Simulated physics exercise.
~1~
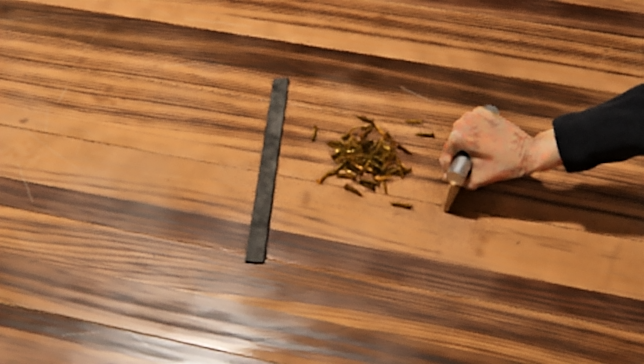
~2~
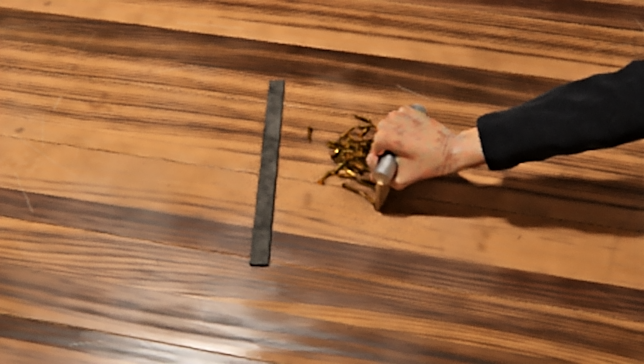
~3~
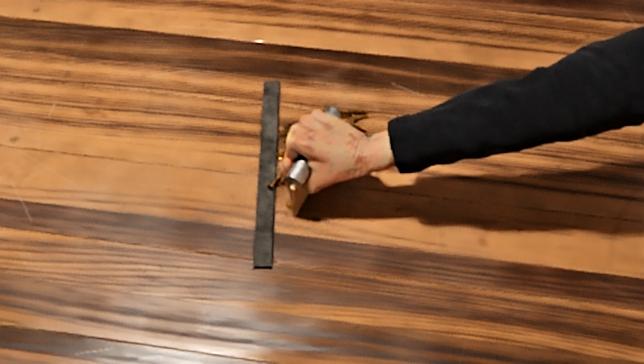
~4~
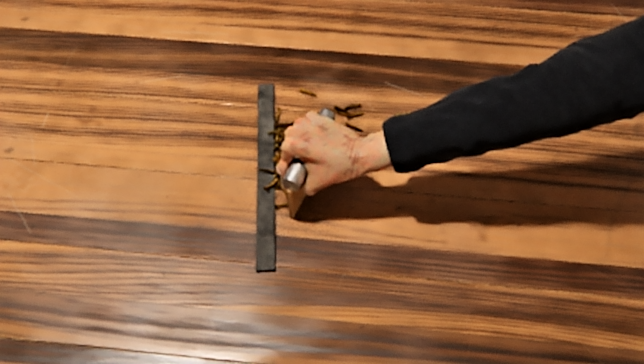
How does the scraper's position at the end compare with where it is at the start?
At the start the scraper is to the right of the pile of screws, well away from the dark strip. By the end it is farther left, close beside the strip's right edge.
